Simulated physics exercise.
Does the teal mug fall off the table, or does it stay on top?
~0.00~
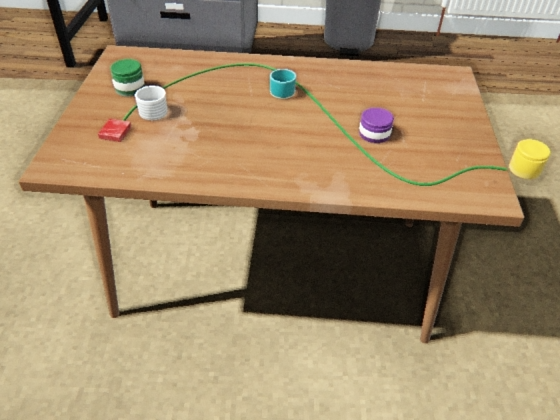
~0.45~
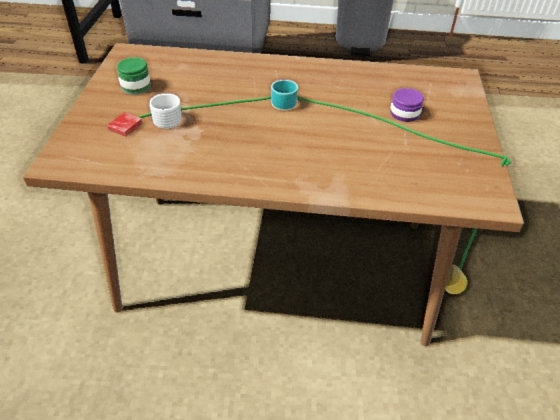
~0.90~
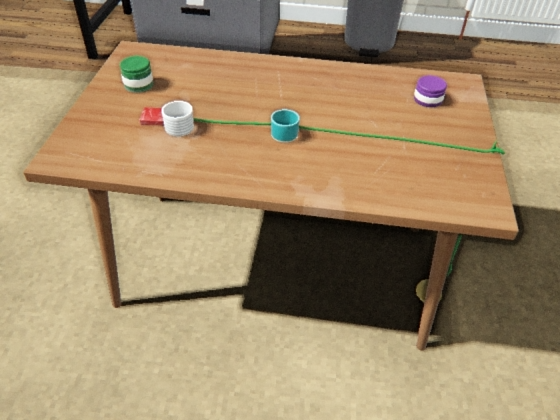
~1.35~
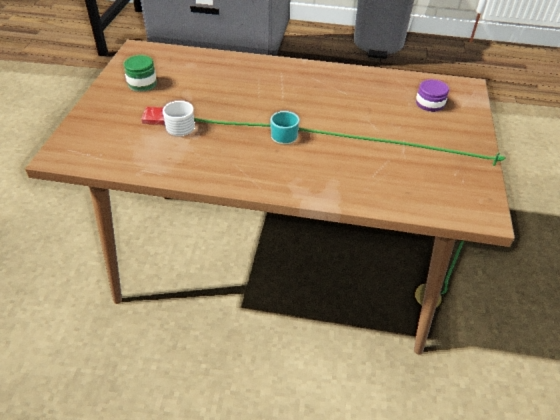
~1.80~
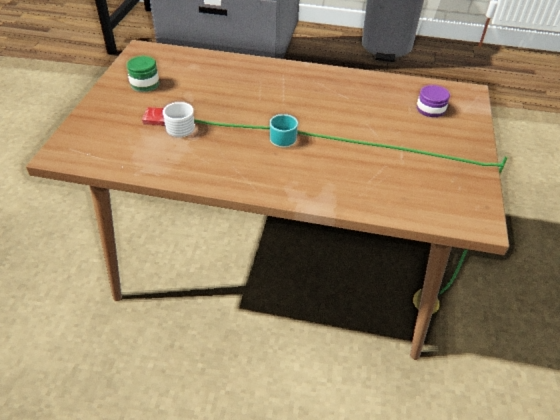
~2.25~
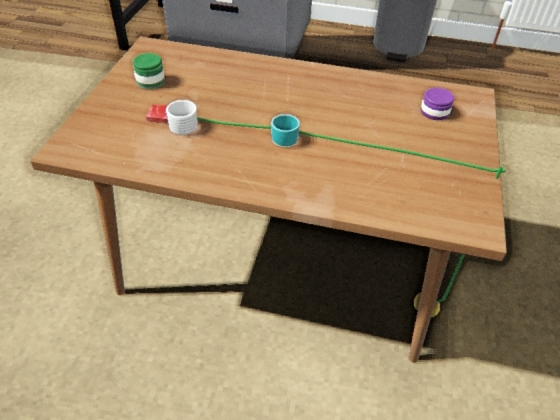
The teal mug stays on top of the table, having slid toward the front before coming to rest.
